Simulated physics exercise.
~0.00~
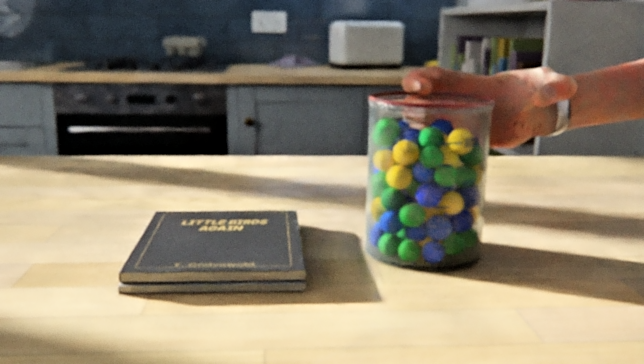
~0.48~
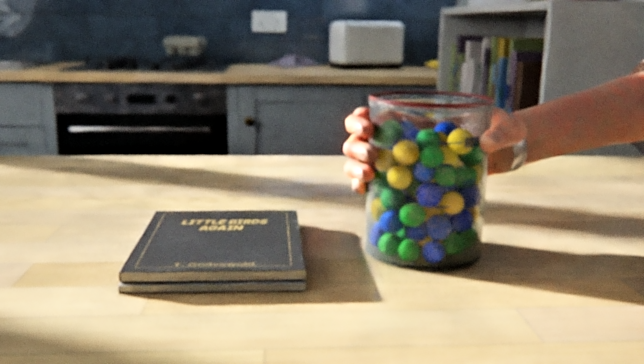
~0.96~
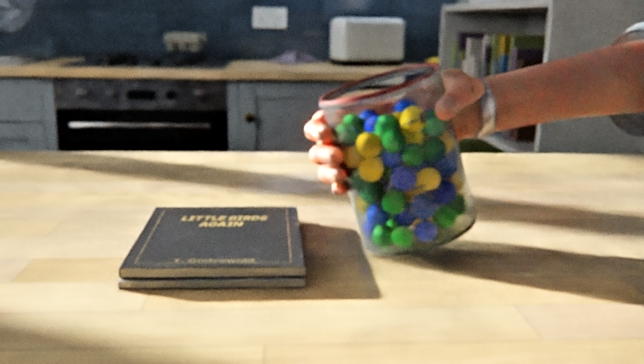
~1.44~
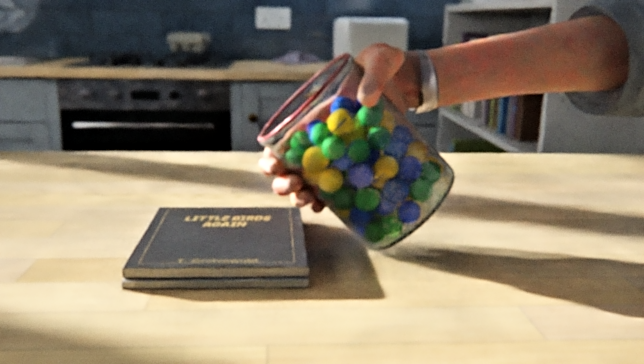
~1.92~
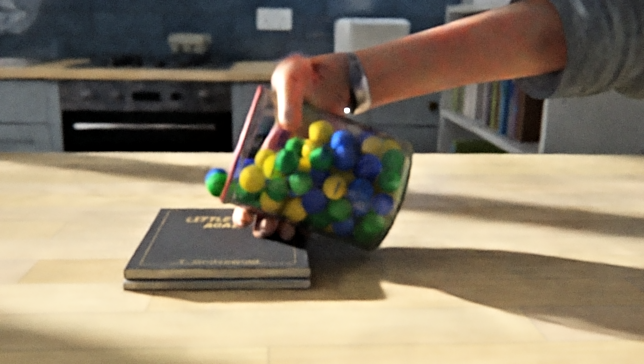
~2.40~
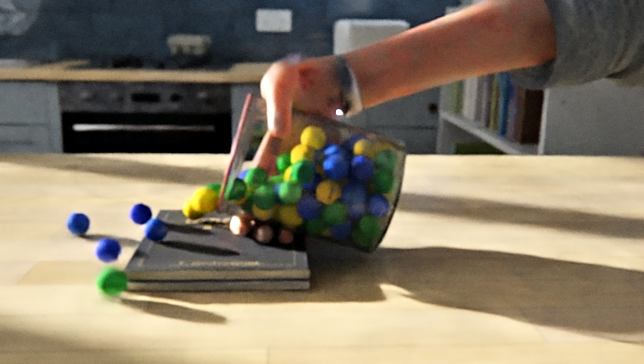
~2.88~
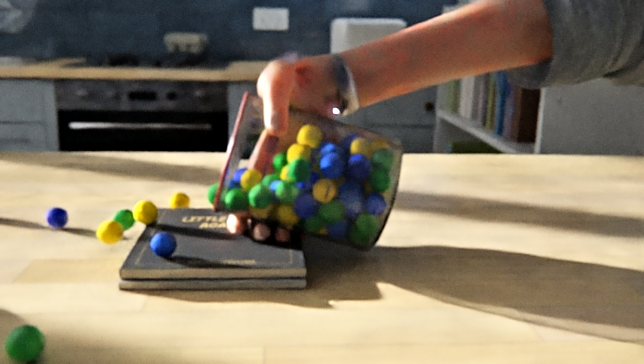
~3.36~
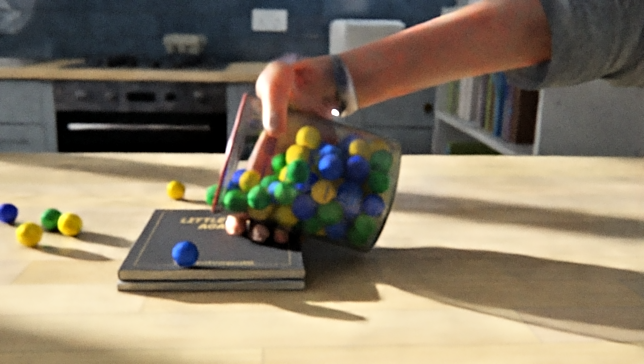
A clear, open container packed with green, blue and yellow balls stands on a pale wooden table, seen from the front in a sunlit kitchen, with a small stack of dark books to its left. A hand reaches in from the right, takes hold of the container and tips it leftward. It leans further until it lies nearly on its side, its rim over the books. A few balls tumble out, rolling across the cover and onto the table. At the end the hand still holds the tilted container against the stack, most balls inside.
